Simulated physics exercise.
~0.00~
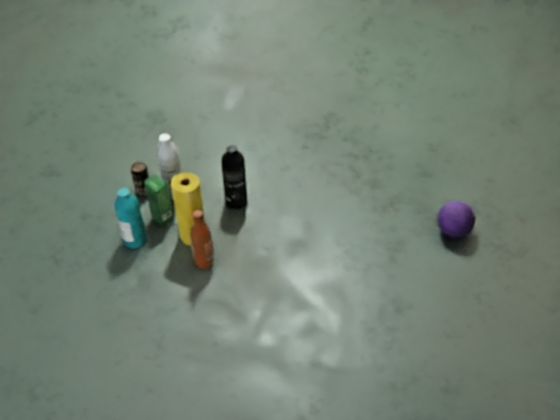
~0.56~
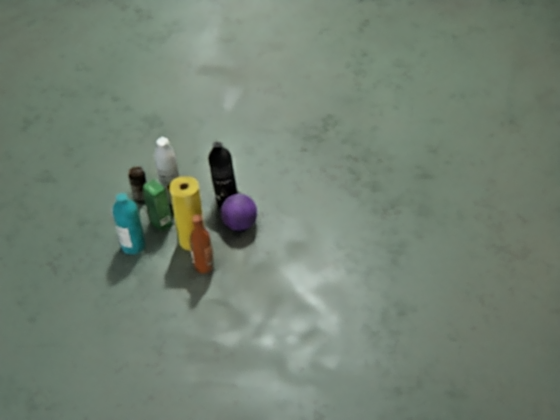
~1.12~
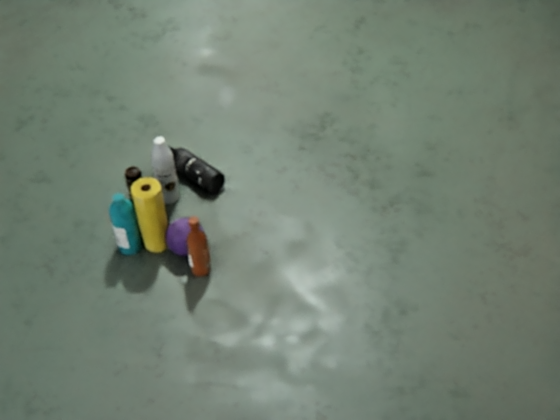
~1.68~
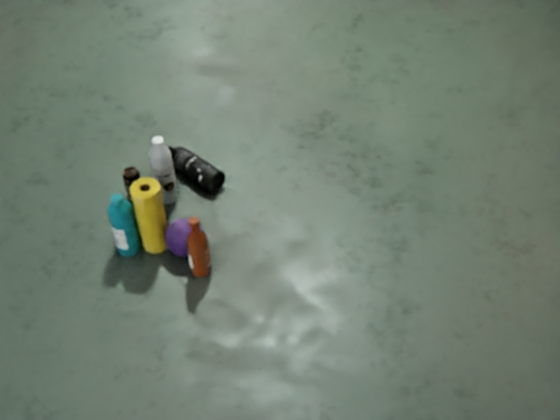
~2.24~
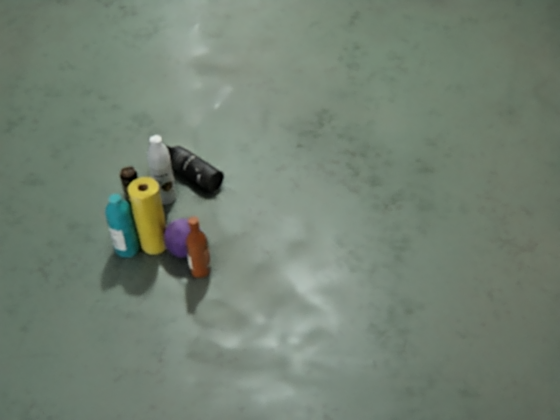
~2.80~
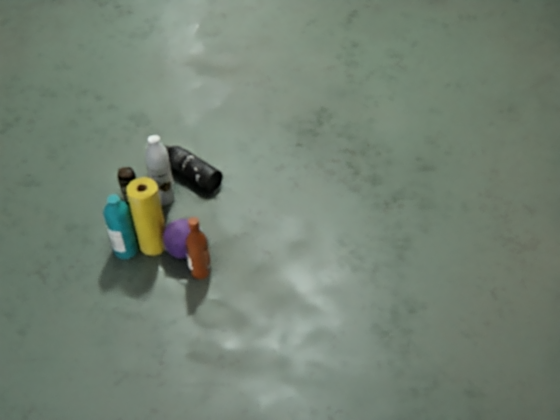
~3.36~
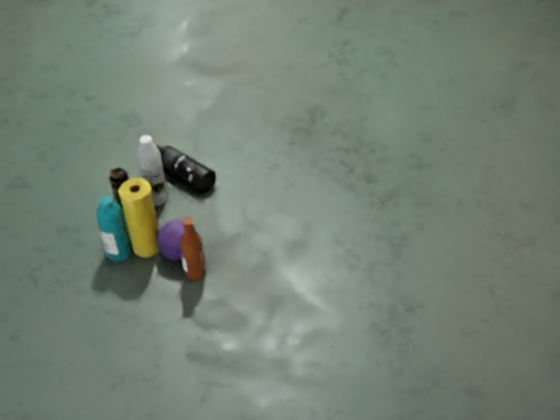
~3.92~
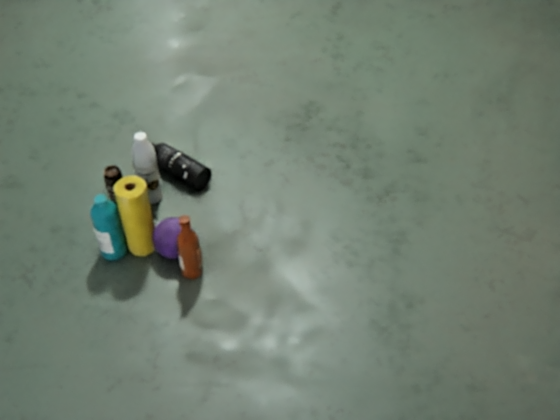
A purple ball rolls left into the bottles, toppling the black one and shifting the yellow roll.
